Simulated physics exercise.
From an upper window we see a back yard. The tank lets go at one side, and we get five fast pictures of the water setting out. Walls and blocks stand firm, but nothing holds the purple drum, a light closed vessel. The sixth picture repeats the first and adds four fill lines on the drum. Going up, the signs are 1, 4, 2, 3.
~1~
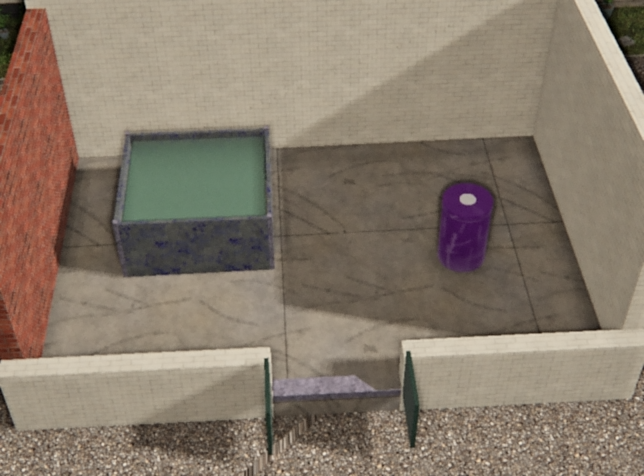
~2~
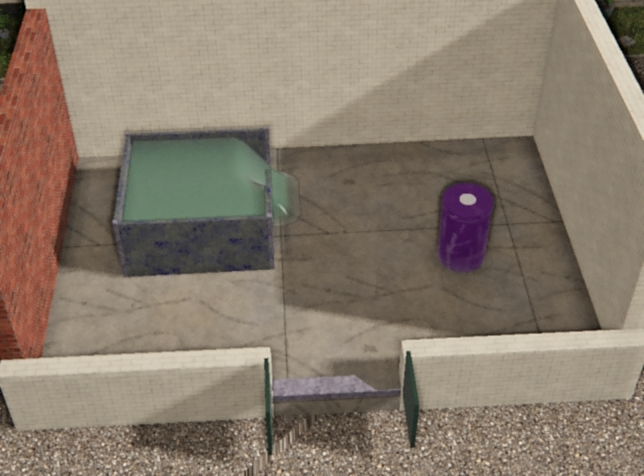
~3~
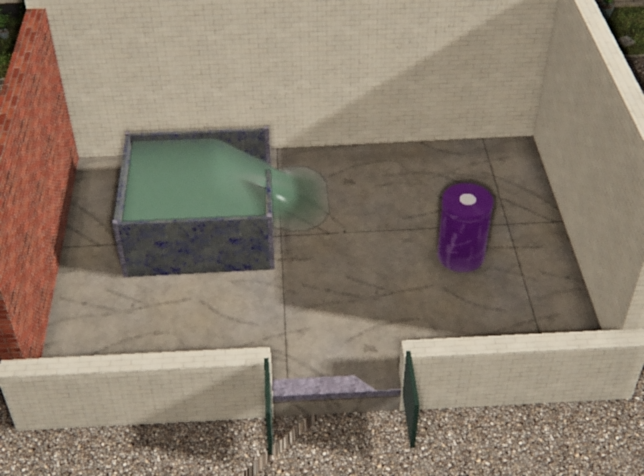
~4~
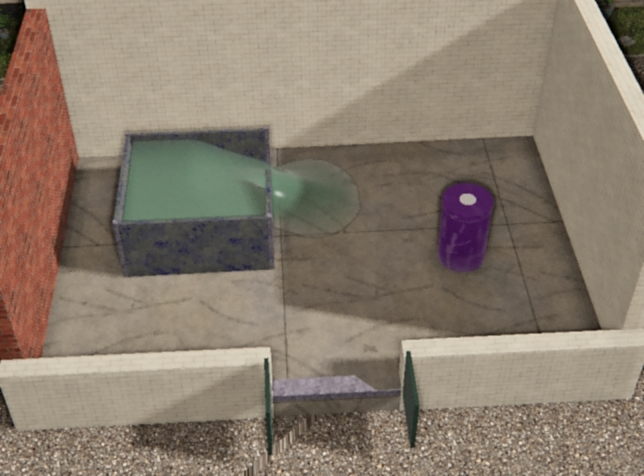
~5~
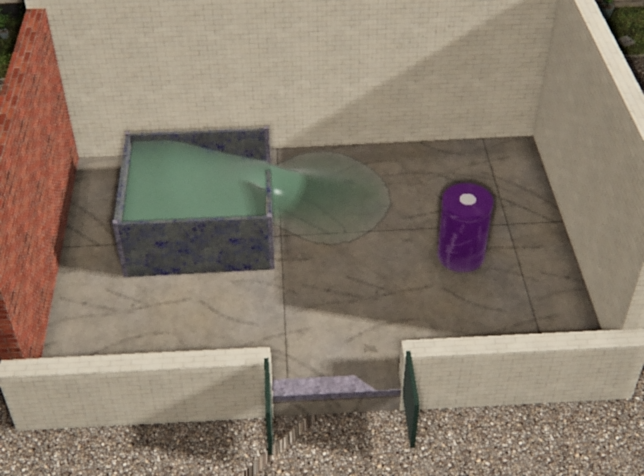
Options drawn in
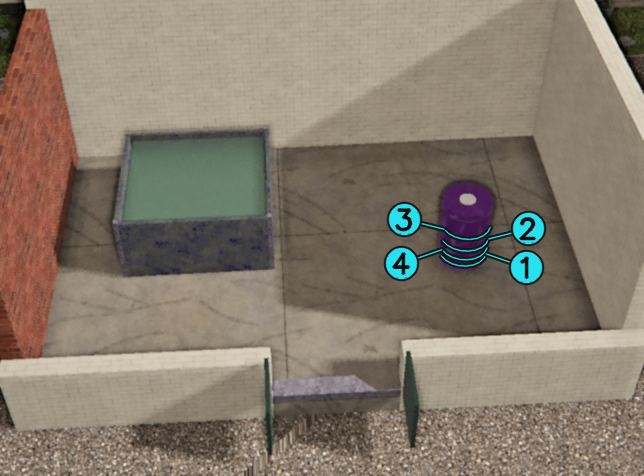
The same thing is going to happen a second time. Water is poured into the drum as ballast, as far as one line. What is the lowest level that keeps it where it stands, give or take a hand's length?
Go for 4.
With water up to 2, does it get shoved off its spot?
No, that is safe.
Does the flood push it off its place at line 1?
Yes, that goes wrong.
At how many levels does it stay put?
Three of the four.
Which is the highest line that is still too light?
The answer is 1.
On the marked copy, 1 at (466, 266); 2 at (468, 251); 3 at (470, 239); 4 at (467, 259); from the bottom up 1, 4, 2, 3.
For line 1, it is pushed about 3 times its own width away.
For line 2, it does not move.
For line 3, it does not move.
For line 4, it does not move.
